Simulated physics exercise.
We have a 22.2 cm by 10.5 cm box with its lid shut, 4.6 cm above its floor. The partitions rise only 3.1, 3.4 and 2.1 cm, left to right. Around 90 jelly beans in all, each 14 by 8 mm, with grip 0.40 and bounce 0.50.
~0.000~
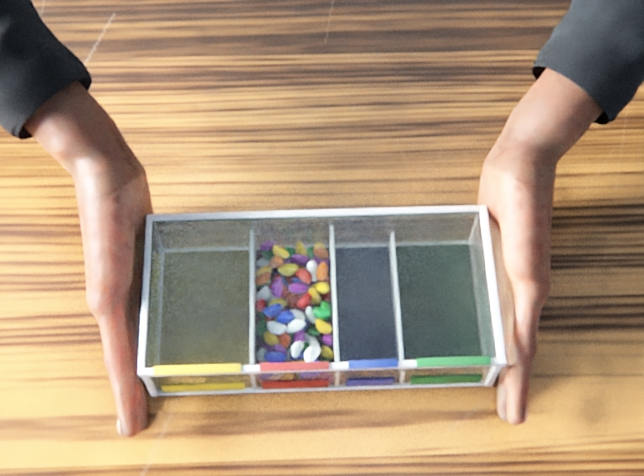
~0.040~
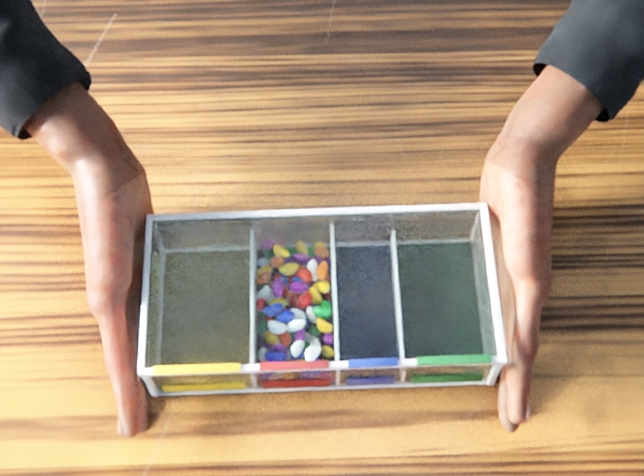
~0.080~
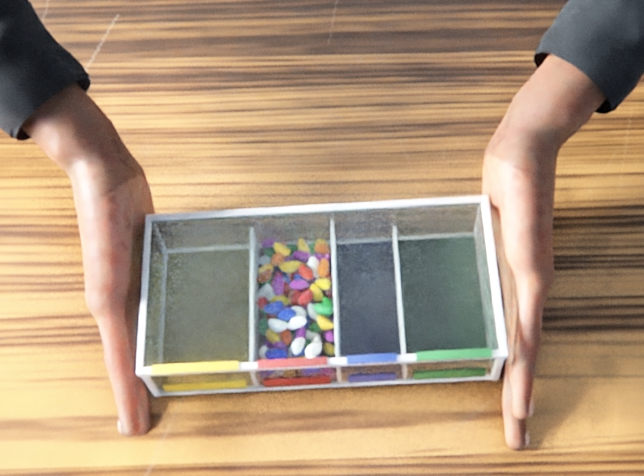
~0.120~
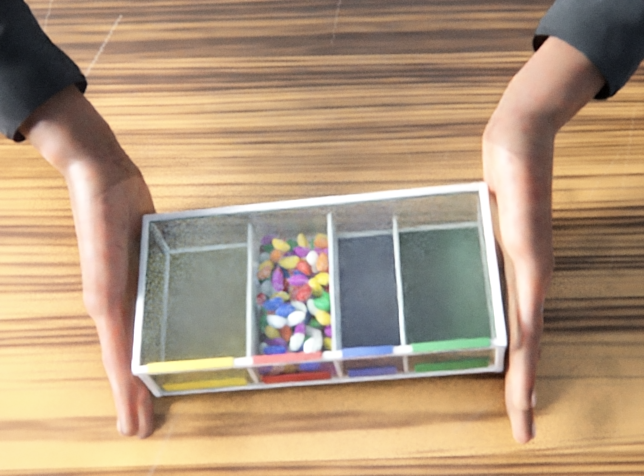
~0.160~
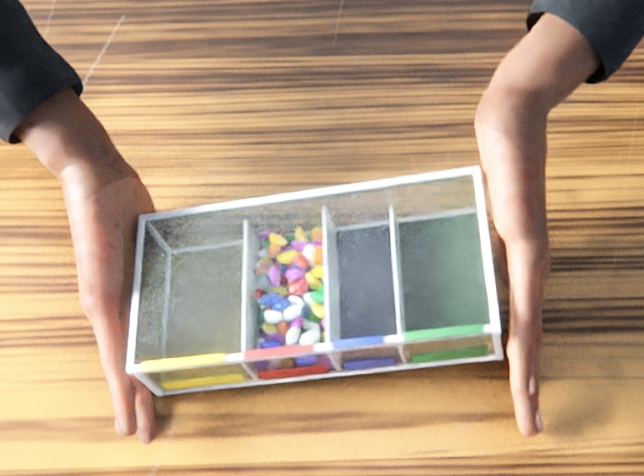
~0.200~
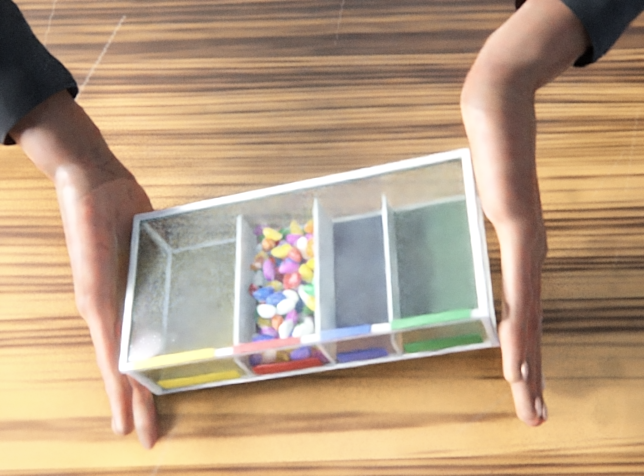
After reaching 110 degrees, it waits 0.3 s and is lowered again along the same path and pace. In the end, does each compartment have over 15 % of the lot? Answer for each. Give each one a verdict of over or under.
Red - over; blue - under; green - under; yellow - over.
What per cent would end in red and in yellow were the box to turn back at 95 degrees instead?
Result - red 40 percent; yellow 60 percent.
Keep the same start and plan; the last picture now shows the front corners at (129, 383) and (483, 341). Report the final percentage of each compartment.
In the end red holds 60 %, blue holds 0 %, green holds 0 % and yellow holds 40 %.
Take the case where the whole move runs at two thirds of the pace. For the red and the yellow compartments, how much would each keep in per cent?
The red compartment would end with 50 per cent and the yellow one with 50 per cent.
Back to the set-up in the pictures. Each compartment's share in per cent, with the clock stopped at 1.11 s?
Red 60 %, blue 0 %, green 0 %, yellow 40 %.
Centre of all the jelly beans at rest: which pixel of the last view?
Roughly (254, 296).
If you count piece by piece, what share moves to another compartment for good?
50 per cent, roughly.
After 1.11 s, tilt 110 degrees; red 60 %, yellow 40 %.
After 1.72 s, tilt 59 degrees; red 55 %, yellow 45 %.
Then, at 2.38 s, tilt 0 degrees; red 50 %, yellow 50 %.
In the end, at 2.9 s, red 50 %, blue 0 %, green 0 %, yellow 50 %.
